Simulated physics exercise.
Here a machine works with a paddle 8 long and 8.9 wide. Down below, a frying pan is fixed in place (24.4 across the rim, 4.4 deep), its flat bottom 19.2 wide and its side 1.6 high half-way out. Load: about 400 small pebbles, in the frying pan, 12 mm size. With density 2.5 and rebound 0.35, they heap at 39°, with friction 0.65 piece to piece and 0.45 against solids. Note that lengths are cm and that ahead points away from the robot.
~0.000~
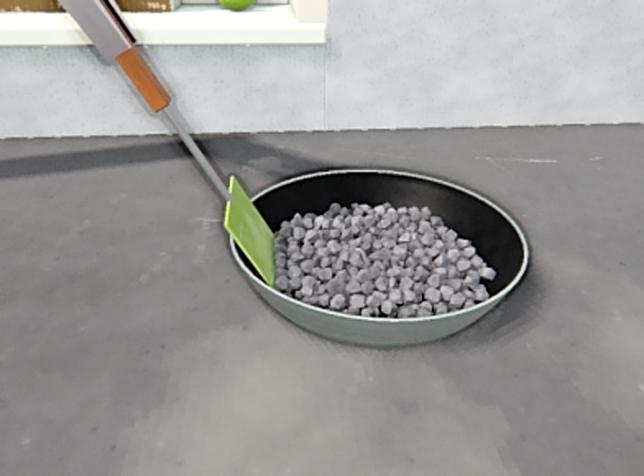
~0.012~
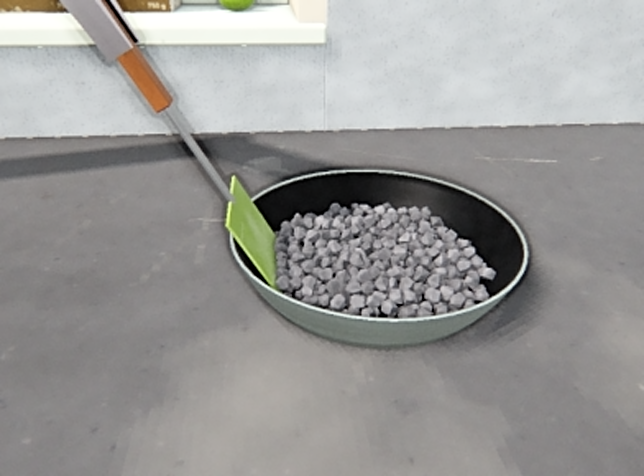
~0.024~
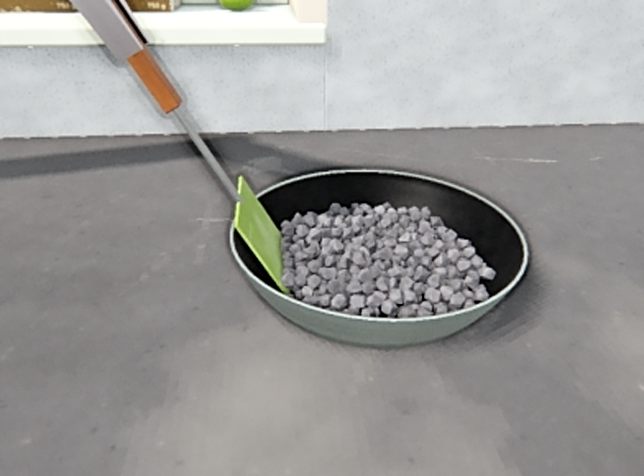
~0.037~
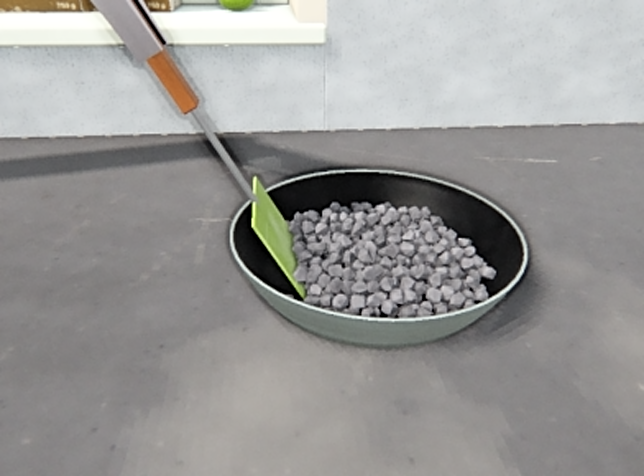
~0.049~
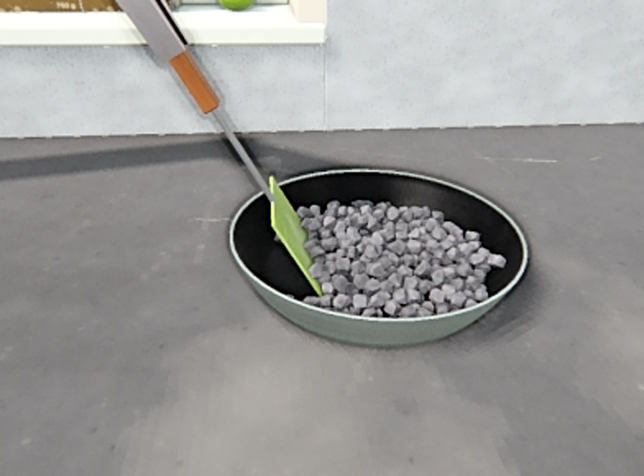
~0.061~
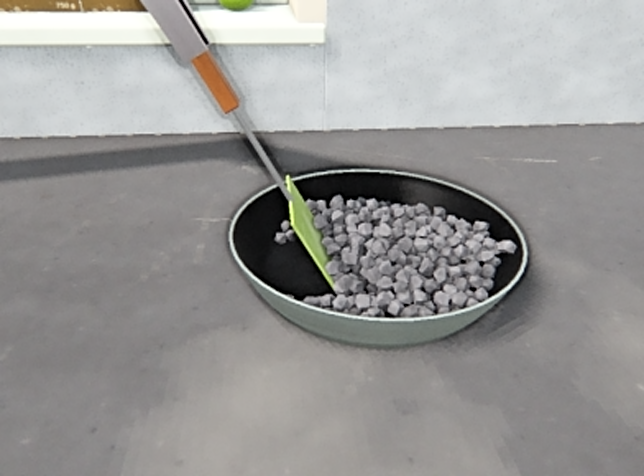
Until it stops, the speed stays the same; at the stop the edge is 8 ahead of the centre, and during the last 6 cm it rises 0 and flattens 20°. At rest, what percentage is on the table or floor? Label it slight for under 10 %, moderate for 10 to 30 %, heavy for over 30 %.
Label: Moderate.
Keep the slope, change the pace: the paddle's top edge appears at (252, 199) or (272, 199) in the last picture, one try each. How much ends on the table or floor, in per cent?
Estimates: Near 5 %, near 10 %.
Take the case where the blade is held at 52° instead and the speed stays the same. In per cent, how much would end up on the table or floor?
Then about 10 per cent.
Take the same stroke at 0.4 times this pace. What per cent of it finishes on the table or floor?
Roughly 5 per cent.
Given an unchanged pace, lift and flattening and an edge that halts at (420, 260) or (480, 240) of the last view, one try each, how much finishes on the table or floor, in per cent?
I'd say some 5 per cent, then some 50 per cent.
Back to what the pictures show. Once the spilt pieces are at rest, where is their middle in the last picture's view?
Around pixel (528, 248).
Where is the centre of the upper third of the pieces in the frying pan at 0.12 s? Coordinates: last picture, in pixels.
About pixel (439, 227).
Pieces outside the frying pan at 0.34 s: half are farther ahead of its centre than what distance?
Distance ahead of centre: Approx. 14 cm.
After 0.09 s, sloping 62°, highest piece 7 above the table; 405 in the frying pan.
After 0.12 s, sloping 56°, highest piece 8 above the table; 403 in the frying pan, 2 on the blade or in flight.
After 0.34 s, sloping 42°, highest piece 7 above the table; 337 in the frying pan, 63 on the table or floor, 5 on the blade or in flight.
After 1.39 s, sloping 42°, highest piece 6 above the table; 336 in the frying pan, 69 on the table or floor.
In the end, 336 in the frying pan, 69 on the table or floor. That is 17 % on the table or floor.
